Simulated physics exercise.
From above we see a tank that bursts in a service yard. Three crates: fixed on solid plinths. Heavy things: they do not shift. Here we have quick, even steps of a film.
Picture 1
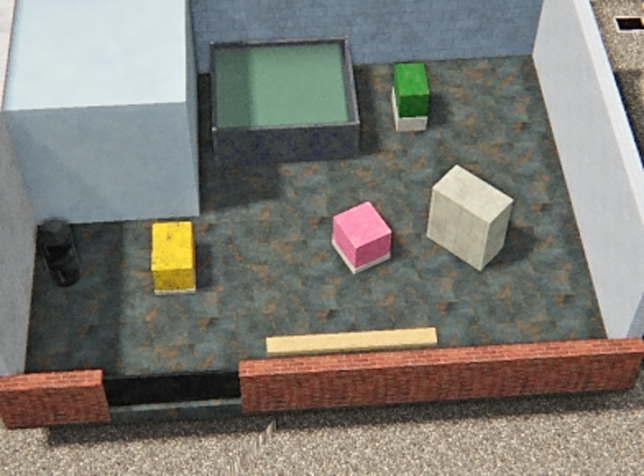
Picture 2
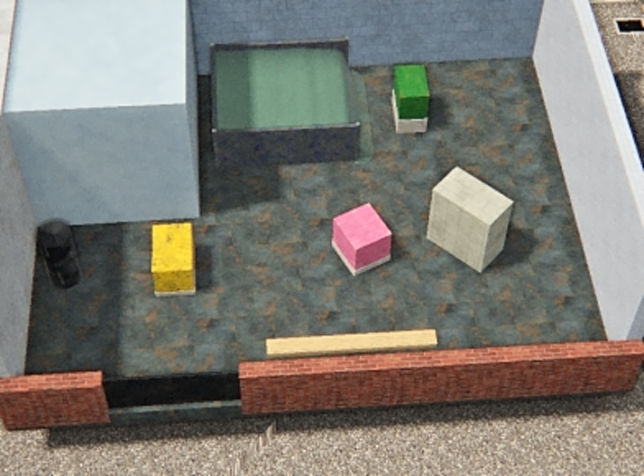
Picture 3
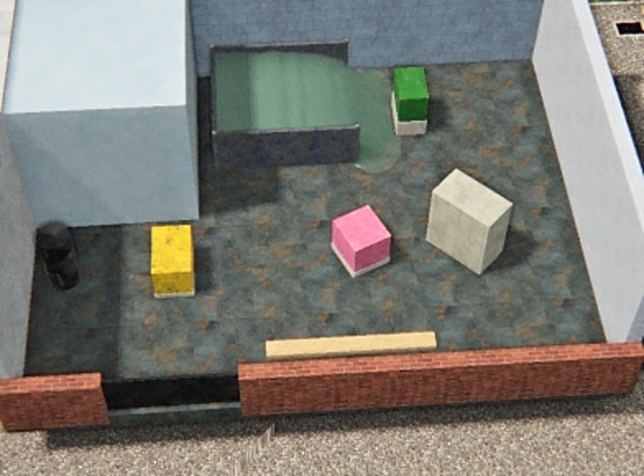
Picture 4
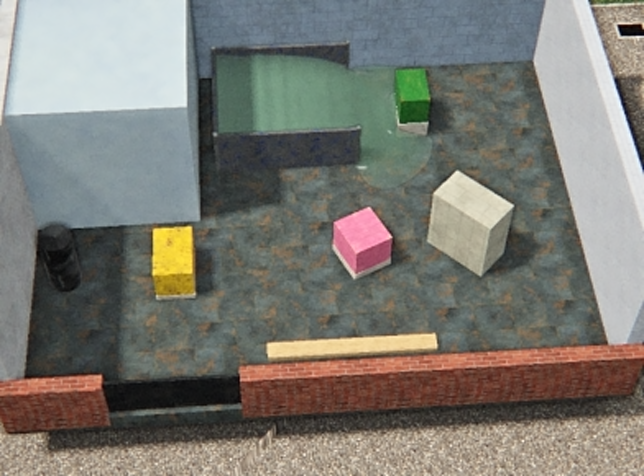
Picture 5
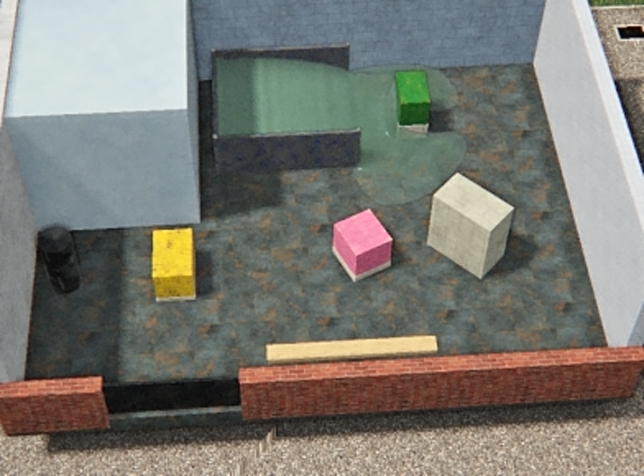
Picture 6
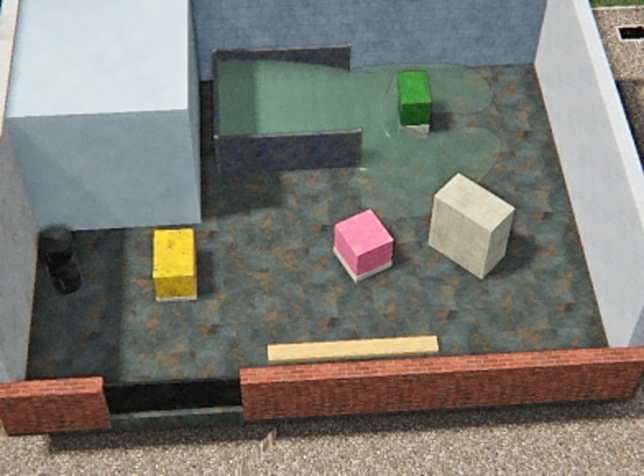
In a walled yard, the right side of a tank of green water gave way, and the water poured out across the floor, spreading around the green crate while the crates stayed put.
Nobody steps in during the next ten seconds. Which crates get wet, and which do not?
Result: Pink crate: Not safe. Yellow crate: Not safe. Green crate: Not safe.
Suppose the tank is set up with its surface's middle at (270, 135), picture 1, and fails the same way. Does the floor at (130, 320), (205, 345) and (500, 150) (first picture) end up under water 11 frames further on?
Untouched, untouched, submerged.
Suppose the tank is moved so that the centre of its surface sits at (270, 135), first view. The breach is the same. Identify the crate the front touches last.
That would be the one in yellow.
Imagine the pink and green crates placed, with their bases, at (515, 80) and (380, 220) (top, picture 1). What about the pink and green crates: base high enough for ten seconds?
As I see it, the pink crate is flooded; meanwhile the green crate is not reached.
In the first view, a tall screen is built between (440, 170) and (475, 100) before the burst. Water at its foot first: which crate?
Answer: The crate marked green.
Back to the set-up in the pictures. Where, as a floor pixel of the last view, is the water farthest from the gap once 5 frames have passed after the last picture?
Roughly (566, 211).
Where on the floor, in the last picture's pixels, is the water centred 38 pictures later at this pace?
I'd say near (406, 211).
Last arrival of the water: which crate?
That one's the crate marked yellow.
A moment on, water covers 30 % of the floor; the pink crate water round its plinth, the yellow crate not reached, the green crate water round its plinth.
Next, water covers 35 % of the floor; the pink crate water round its plinth, the yellow crate not reached, the green crate water round its plinth.
Then, water covers 50 % of the floor; the pink crate water round its plinth, the yellow crate not reached, the green crate water round its plinth.
Later, water covers 80 % of the floor; the pink crate water round its plinth, the yellow crate water round its plinth, the green crate water round its plinth.
In the end, water covers 100 % of the floor; the pink crate was topped, the yellow crate was topped, the green crate was topped.
